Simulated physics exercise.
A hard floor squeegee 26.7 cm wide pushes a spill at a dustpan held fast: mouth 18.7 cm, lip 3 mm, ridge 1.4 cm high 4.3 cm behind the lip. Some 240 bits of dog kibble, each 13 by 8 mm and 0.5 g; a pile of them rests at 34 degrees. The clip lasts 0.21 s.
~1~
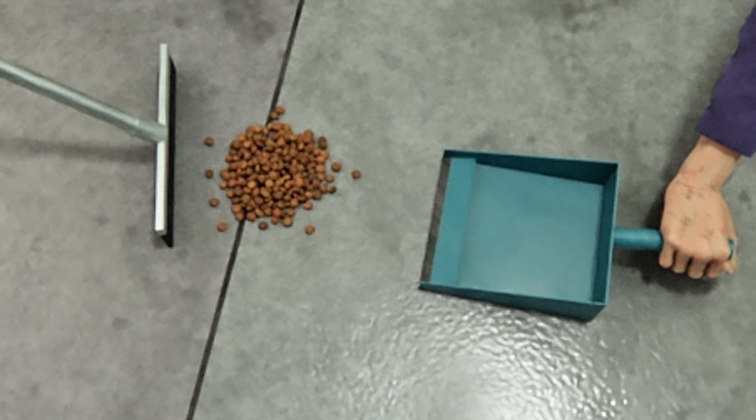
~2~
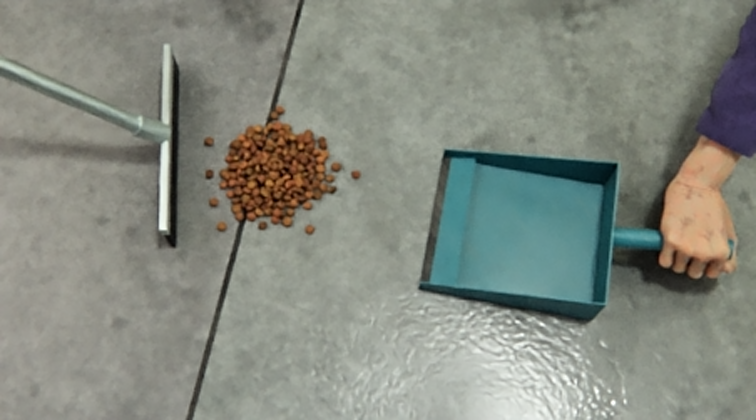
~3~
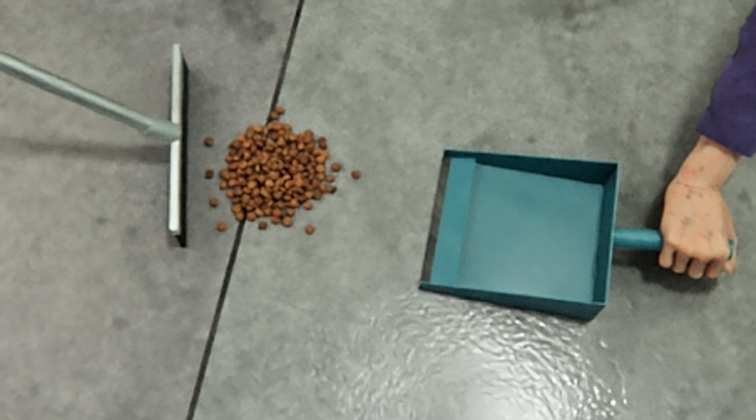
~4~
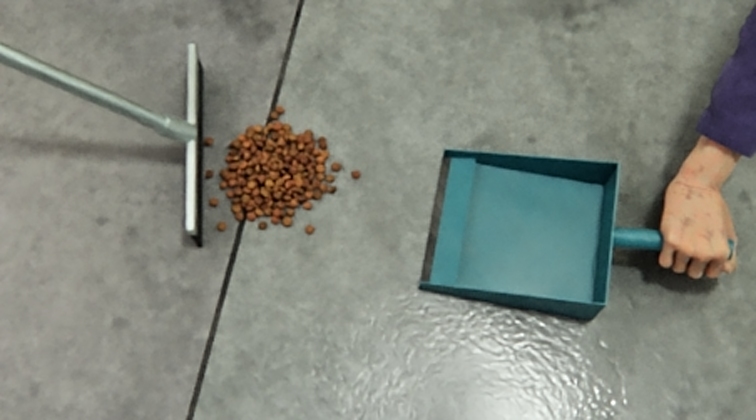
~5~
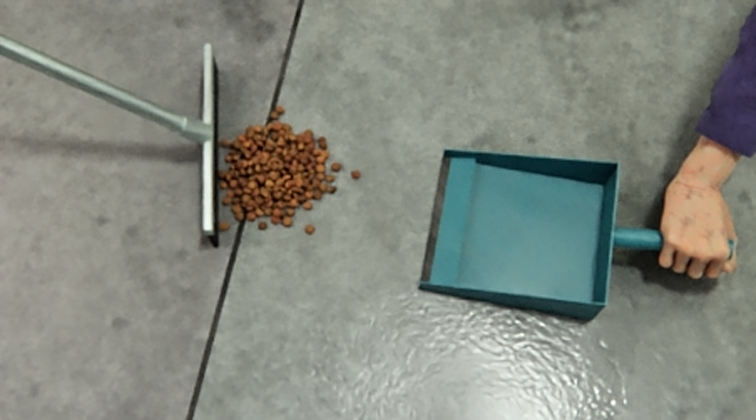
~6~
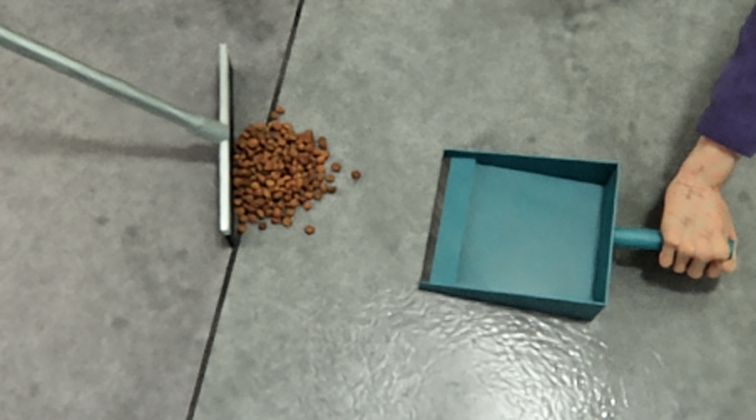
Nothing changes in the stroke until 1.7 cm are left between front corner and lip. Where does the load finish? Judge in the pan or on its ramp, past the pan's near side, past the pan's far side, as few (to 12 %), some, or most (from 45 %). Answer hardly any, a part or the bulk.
Pan: A part, near side: Hardly any, far side: A part.
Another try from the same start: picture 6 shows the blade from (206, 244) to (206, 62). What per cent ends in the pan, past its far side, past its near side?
Pan 10, far 20, near 0.
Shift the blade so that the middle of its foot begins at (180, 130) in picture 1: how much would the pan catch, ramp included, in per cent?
About 25 per cent.
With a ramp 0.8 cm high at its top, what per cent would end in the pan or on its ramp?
In that case some 25 per cent.
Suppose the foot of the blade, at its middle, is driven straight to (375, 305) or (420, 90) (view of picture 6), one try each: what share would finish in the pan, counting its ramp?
Some 0 and 10 per cent.
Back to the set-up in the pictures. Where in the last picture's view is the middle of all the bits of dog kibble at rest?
Near (433, 164).
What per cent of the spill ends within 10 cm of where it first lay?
Roughly 0 per cent.
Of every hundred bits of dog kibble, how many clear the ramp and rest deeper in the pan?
Roughly 0 per cent.
Then, 0.22 s after the last picture, middle of the blade 17 cm from the lip; 0 % over the lip, far side 20 %, near side 0 %.
Then, 0.38 s after the last picture, middle of the blade 9 cm from the lip; 0 % over the lip, far side 30 %, near side 0 %.
Then, 0.65 s after the last picture, middle of the blade 5 cm from the lip; 20 % over the lip, far side 40 %, near side 0 %.
In the end, pan 20 %, near side 0 %, far side 40 %, in front of the lip or behind the blade 40 %.
